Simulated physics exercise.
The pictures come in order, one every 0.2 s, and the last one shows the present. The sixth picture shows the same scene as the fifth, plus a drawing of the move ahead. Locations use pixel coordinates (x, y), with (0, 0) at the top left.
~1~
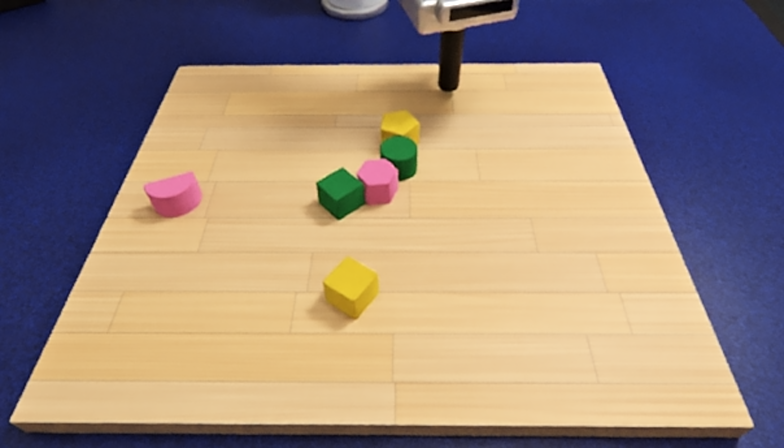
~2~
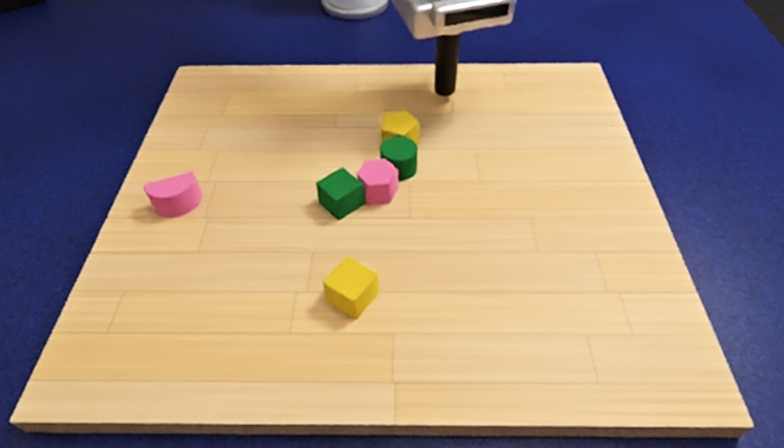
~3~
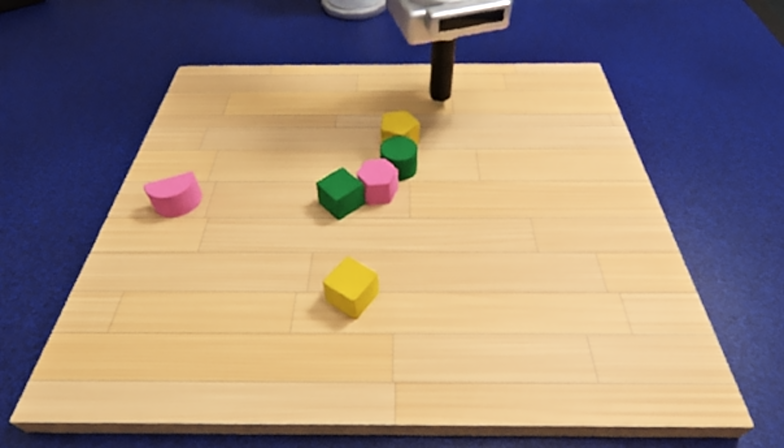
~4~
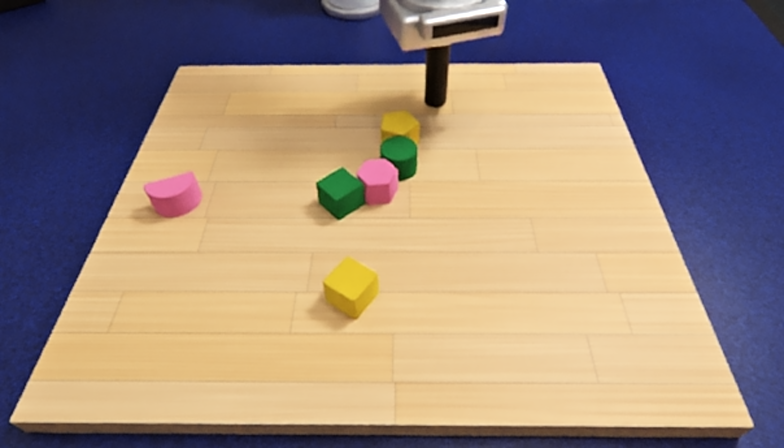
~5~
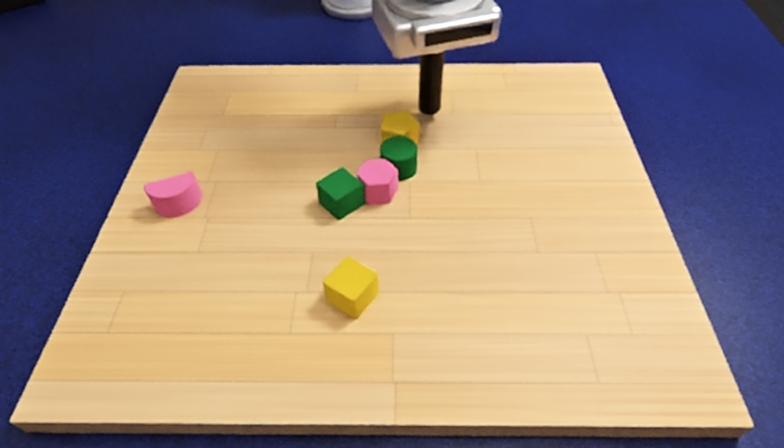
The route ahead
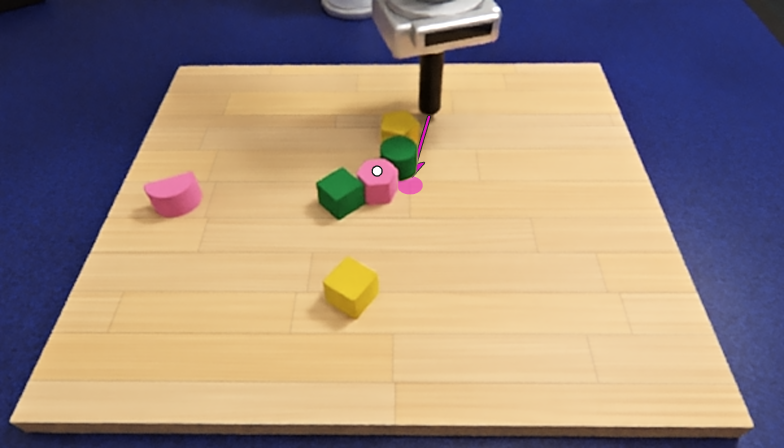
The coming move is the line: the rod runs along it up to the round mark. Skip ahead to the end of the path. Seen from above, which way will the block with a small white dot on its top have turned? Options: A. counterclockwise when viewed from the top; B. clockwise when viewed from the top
A.
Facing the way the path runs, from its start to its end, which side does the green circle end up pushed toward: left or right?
My answer: Right.
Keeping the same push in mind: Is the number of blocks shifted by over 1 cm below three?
Final answer: No.
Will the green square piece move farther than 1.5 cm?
It seems so.
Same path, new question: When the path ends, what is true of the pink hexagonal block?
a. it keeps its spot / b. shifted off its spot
b - shifted off its spot.
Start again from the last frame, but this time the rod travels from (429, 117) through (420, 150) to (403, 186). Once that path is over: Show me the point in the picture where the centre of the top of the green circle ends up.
Its top face will be centred at roughly (370, 164).
The line goes from (429, 117) directly to (410, 185); the dot is on the pink hexagonal block.
What follows on the original path. One third of the way, rod (423, 130); yellow five-sided block (396, 123); green circle (398, 149).
Two thirds of the way, rod (416, 154); green square piece (334, 187), turned 15° clockwise; pink hexagonal block (371, 177), turned 10° anticlockwise; yellow five-sided block (390, 126), turned 40° clockwise; green circle (393, 154).
At the end, rod (410, 178); green square piece (324, 192), turned 40° clockwise; pink hexagonal block (361, 192), turned 30° anticlockwise; yellow five-sided block (390, 126), turned 40° clockwise; green circle (377, 166).
